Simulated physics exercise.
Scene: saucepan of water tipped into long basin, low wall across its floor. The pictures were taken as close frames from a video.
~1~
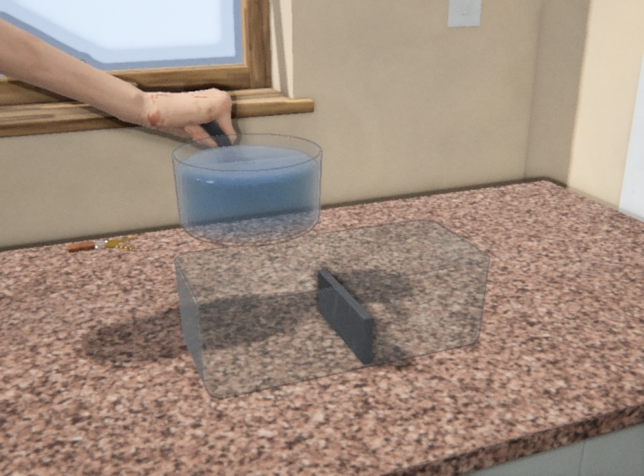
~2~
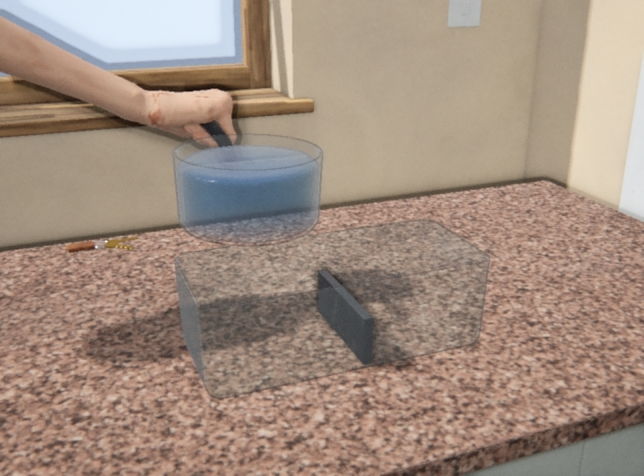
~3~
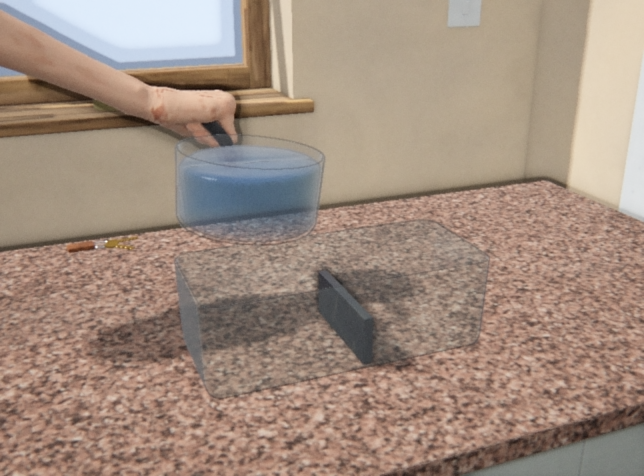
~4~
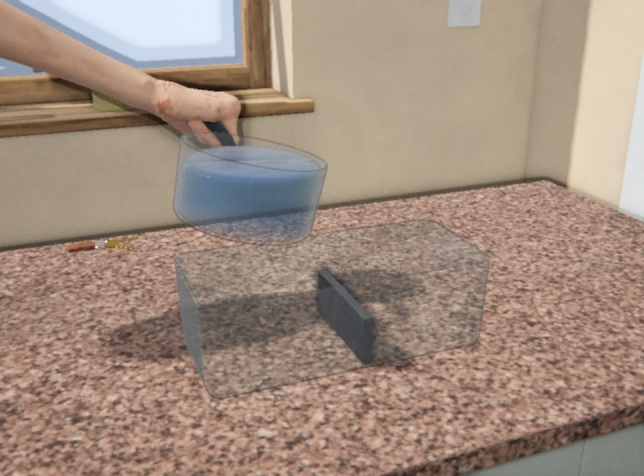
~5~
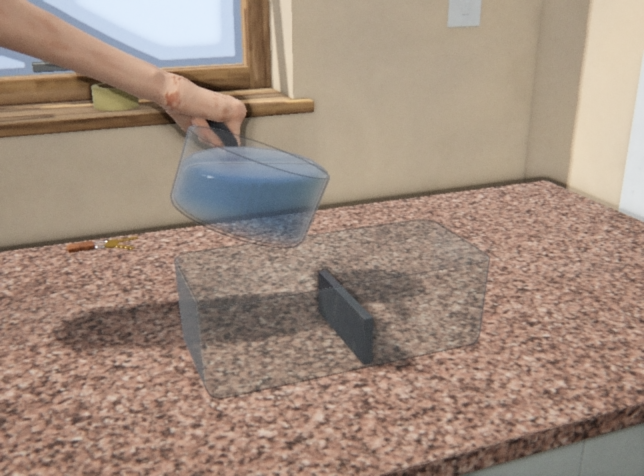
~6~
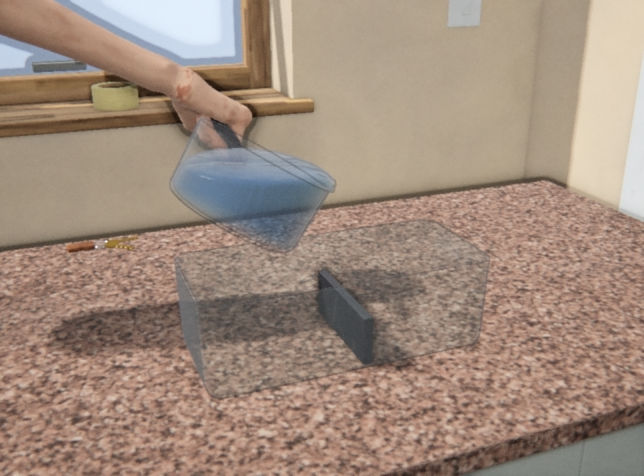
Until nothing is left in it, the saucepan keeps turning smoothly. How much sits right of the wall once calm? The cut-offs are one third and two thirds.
Looks to me like the right side of the wall gets at least a third but no more than two thirds.
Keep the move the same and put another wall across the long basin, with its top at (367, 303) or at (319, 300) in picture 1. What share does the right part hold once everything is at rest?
First try 30 per cent, second try 85 per cent.
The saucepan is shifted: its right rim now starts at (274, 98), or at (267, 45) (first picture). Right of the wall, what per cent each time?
First try: Near 20 percent; second try: Near 30 percent.
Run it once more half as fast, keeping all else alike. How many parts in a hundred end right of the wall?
Near 70 %.
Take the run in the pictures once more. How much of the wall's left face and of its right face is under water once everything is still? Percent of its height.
It settles around 40 on the left side and around 40 on the right side.
A moment on, the tilt is 90° and 35 per cent is still to pour, 6 is left of the wall and 30 right of it.
Next, the tilt is 94° and 11 per cent is still to pour, 29 is left of the wall and 49 right of it.
Then the tilt is 94° and 4 per cent is still to pour, 39 is left of the wall and 48 right of it.
Later the tilt is 94° and 2 per cent is still to pour, 47 is left of the wall and 48 right of it.
In the end 50 per cent lies left of the wall, 47 right of it and 3 outside.
